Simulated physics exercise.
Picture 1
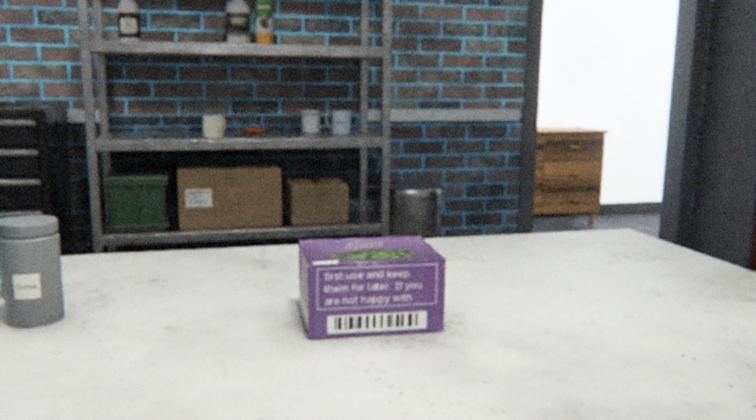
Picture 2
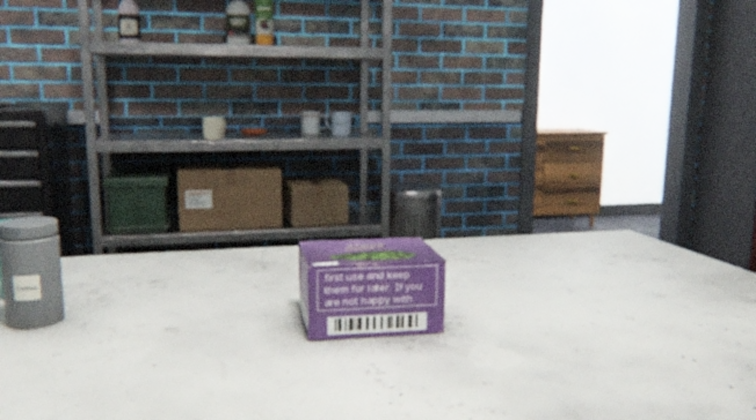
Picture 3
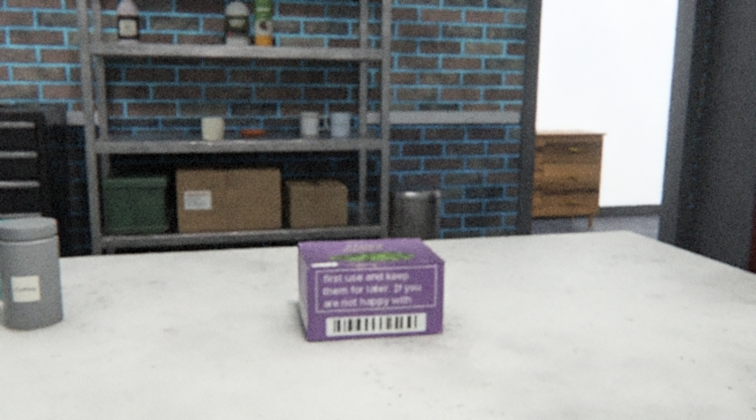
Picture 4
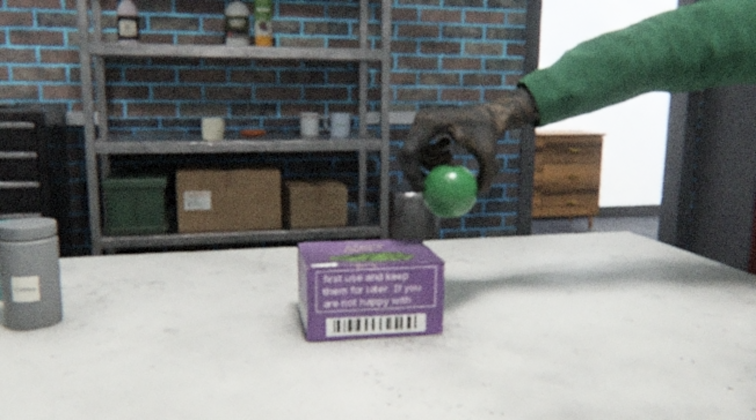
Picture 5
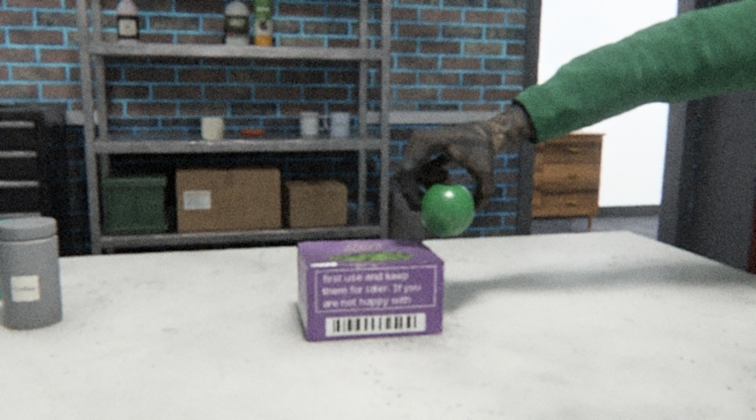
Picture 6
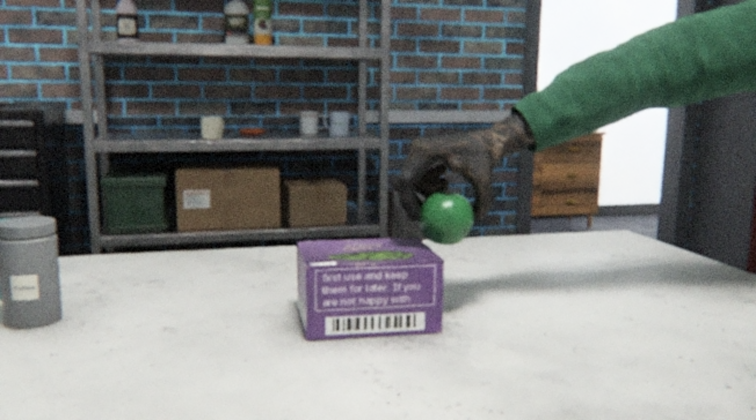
At the start, a purple box sits on a pale table with a grey jar to its left, and nothing noticeably moves. Then a dark hand in a green sleeve appears from the right, holding a green apple, and lowers it slightly near the box's back right edge, still gripping it.
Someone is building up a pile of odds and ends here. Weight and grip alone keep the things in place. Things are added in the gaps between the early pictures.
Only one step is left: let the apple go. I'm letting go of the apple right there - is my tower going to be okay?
No, it will fall.
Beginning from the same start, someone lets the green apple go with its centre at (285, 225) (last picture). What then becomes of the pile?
Result: Pile toppled.
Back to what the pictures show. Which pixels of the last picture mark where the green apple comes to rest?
Near (471, 287).
Then, 0.36 s past the last view, green apple now fallen.
Then, 0.72 s past the last view, nothing new.
Finally, fallen, green apple; the other 3 still in place. Final places as the last picture's camera would see them, green apple near (471, 287). The pile gives way.
